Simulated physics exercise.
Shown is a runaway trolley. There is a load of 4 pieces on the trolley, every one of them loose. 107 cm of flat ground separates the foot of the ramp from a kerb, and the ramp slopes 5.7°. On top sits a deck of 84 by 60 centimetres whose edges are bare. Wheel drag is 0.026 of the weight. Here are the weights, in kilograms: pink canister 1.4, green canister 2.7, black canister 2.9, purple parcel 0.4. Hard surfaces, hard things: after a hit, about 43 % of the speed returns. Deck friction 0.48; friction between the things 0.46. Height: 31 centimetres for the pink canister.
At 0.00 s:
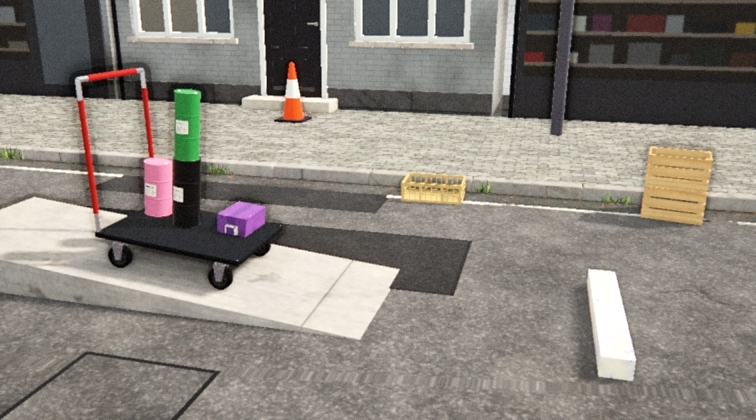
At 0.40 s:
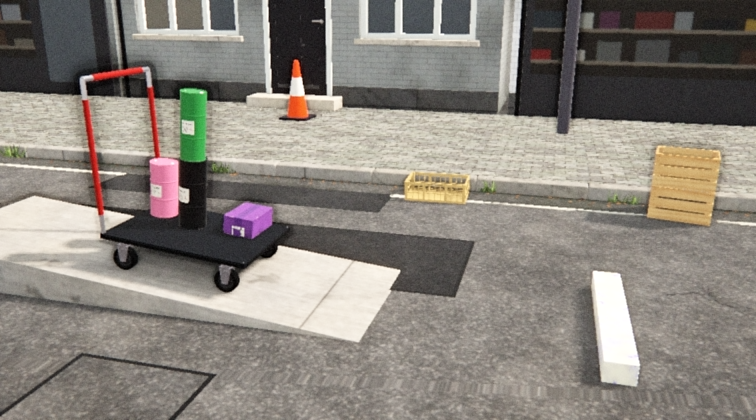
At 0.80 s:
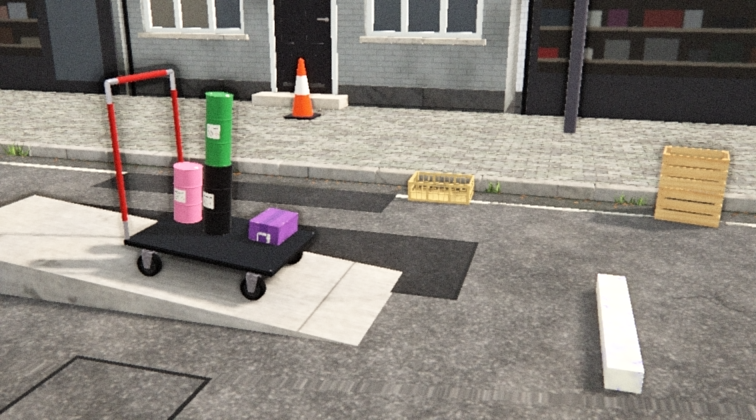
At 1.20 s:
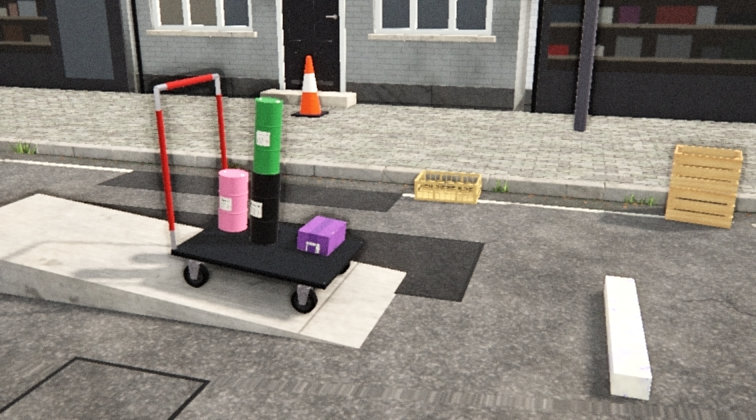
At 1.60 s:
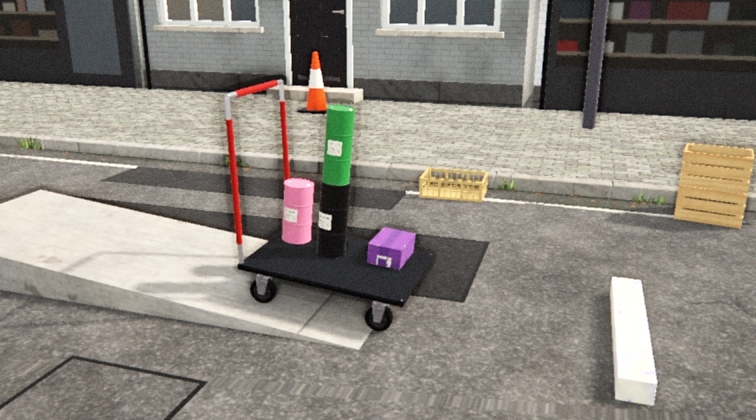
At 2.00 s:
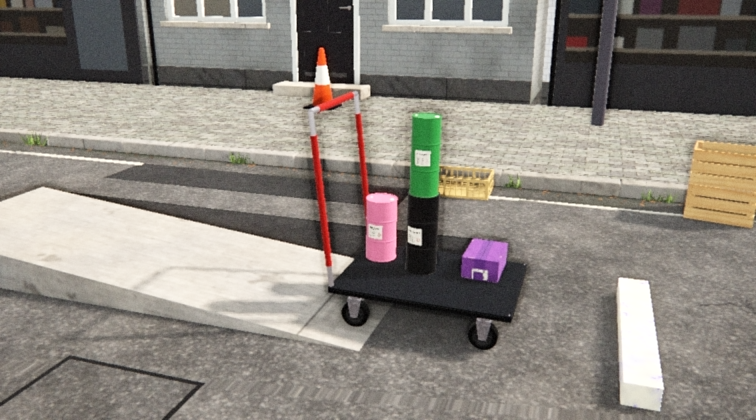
A black trolley with a red handle rolled down a pale ramp to the right, slowly at first and then faster, carrying a pink canister, a green one stacked on a black one, and a purple parcel.
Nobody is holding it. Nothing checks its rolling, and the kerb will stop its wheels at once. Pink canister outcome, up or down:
It will keep its balance.
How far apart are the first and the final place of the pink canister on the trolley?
It ends up around 10 cm from its start.
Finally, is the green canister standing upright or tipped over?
Well, the green canister tumbles down.
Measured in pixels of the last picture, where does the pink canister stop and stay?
It comes to rest near (503, 243).
By 2.70 s, trolley at the kerb; pink canister 11 cm from its spot near (504, 243); green canister rocked 24° off its seat; black canister rocked 24° off its seat.
By 3.20 s, trolley at the kerb; green canister now off the trolley; pink canister 10 cm from its spot near (503, 243); black canister rocked 61° off its seat.
When it is over (4.9 s), off the trolley and tipped over, green canister; lying over on the trolley, black canister; not toppled but over 10 cm from the start, pink canister and purple parcel. End places, in pixels of the last picture, pink canister near (503, 243).
